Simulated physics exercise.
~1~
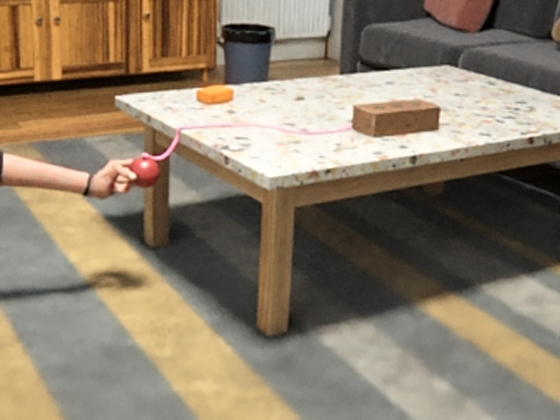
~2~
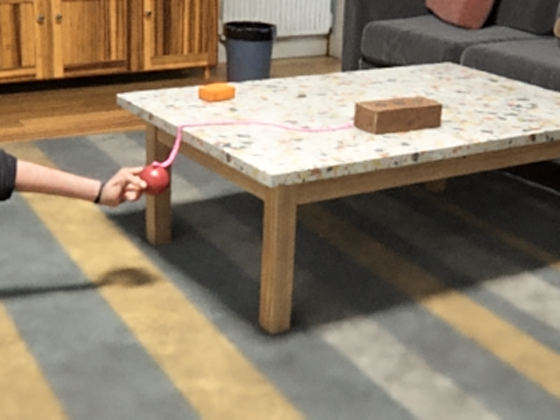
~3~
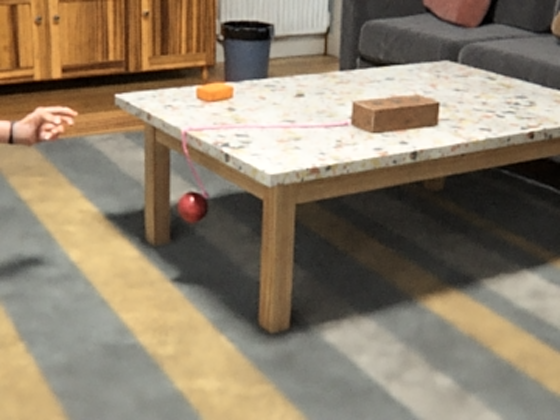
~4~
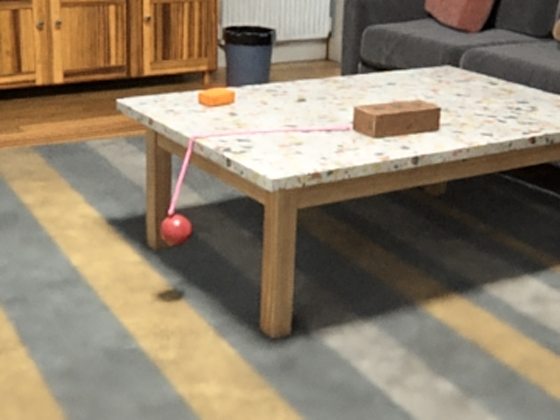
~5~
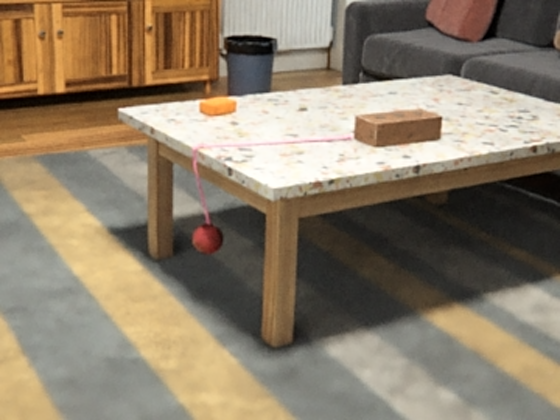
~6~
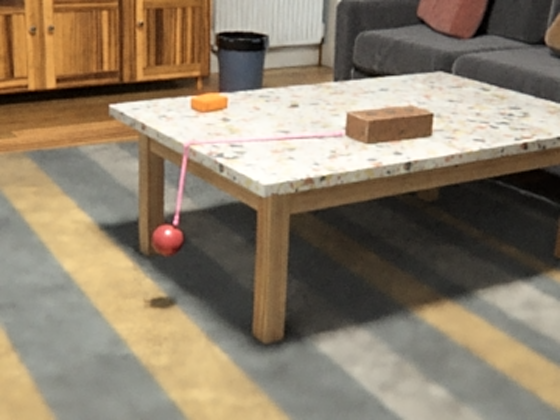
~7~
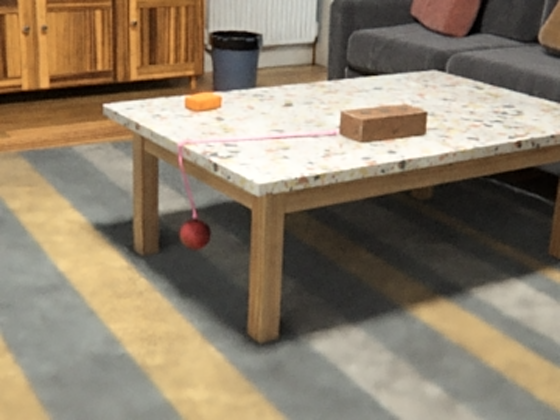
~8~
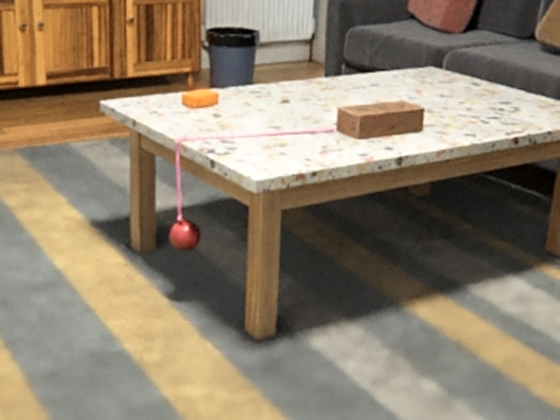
The video shows a hand holding a red apple on a pink ribbon beside a speckled table, the ribbon leading to a brick near an orange sponge. The hand releases the apple, which swings below the edge and ends hanging in the air while brick and sponge stay put.
